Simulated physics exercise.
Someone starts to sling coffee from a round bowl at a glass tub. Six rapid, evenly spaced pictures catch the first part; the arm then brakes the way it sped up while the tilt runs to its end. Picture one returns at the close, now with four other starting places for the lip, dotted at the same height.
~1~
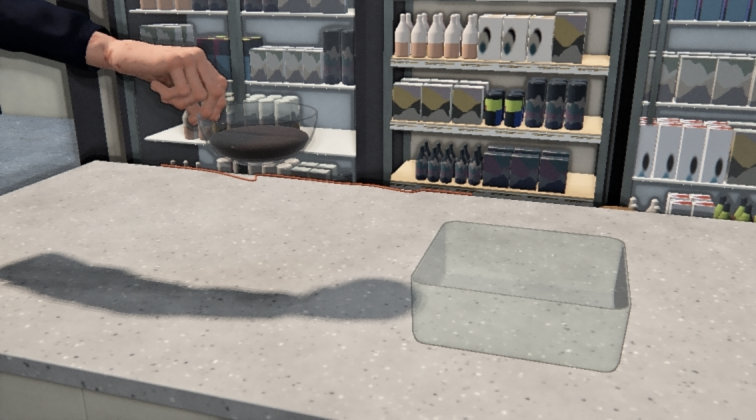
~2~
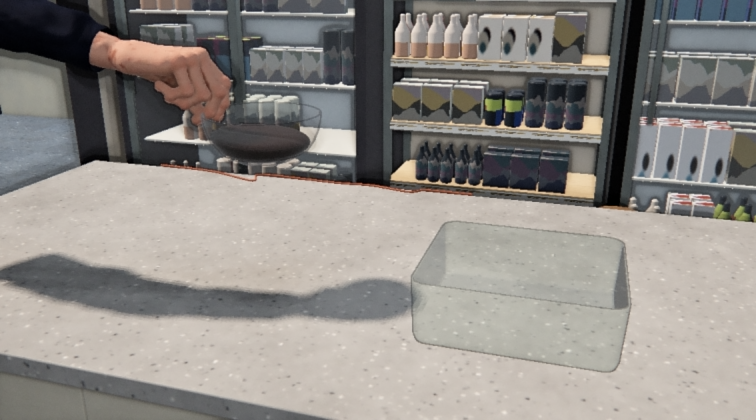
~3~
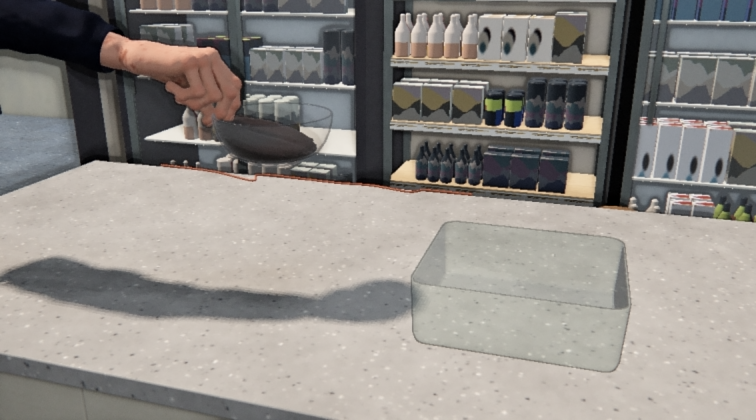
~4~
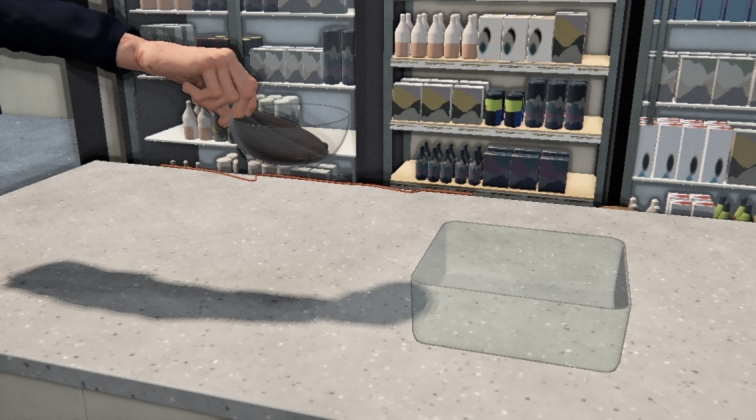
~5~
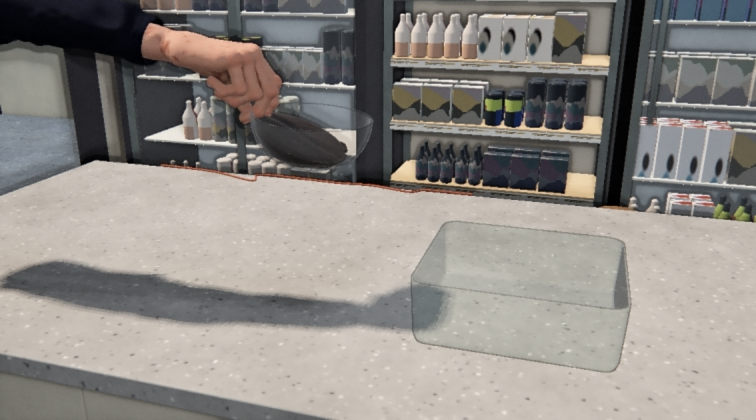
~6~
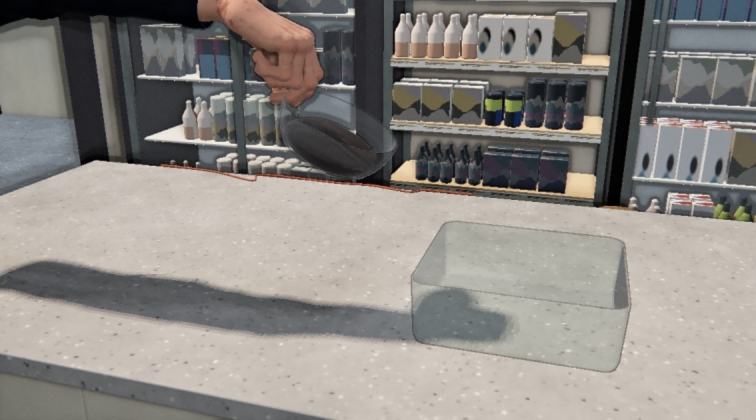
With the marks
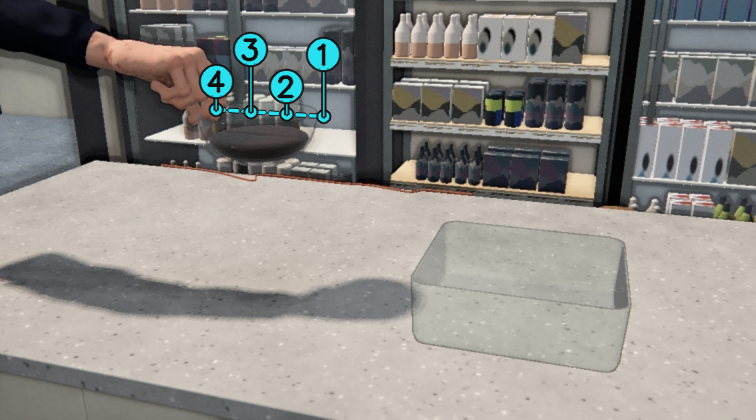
To begin with, a hand holds a clear round bowl of dark coffee above a pale speckled counter, left of an empty glass tub, with stocked shelves behind. The hand moves slowly right, then faster, and the bowl tilts toward the tub while its shadow slides across the counter to the tub.
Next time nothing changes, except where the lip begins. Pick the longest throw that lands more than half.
Use spot 2.
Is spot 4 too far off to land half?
Yes, it does.
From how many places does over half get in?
Two.
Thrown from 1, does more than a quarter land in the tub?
Yes, clearly.
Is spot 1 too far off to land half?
No.
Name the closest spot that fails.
That is spot 3.
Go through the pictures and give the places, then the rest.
Upright, lip at (311, 115); tub from (413, 338) to (619, 370); nothing has left yet, in the first frame.
Upright, lip at (315, 116); nothing has left yet, in the second frame.
Upright, lip at (327, 116); nothing has left yet, in the third frame.
Upright, lip at (344, 117); nothing has left yet, in the fourth frame.
Tipped about 5°, lip at (368, 124); nothing has left yet, in the fifth frame.
Tipped about 26°, lip at (393, 149); nothing has left yet, in the sixth frame.
On the marked copy, 1 at (323, 116); 2 at (286, 114); 3 at (250, 111); 4 at (216, 109).
For spot 1, about 73 % lands in the tub, 5 % falls short and 22 % goes beside or beyond.
For spot 2, about 67 % lands in the tub, 18 % falls short and 15 % goes beside or beyond.
For spot 3, about 23 % lands in the tub, 71 % falls short and 6 % goes beside or beyond.
For spot 4, about 0 % lands in the tub, 98 % falls short.
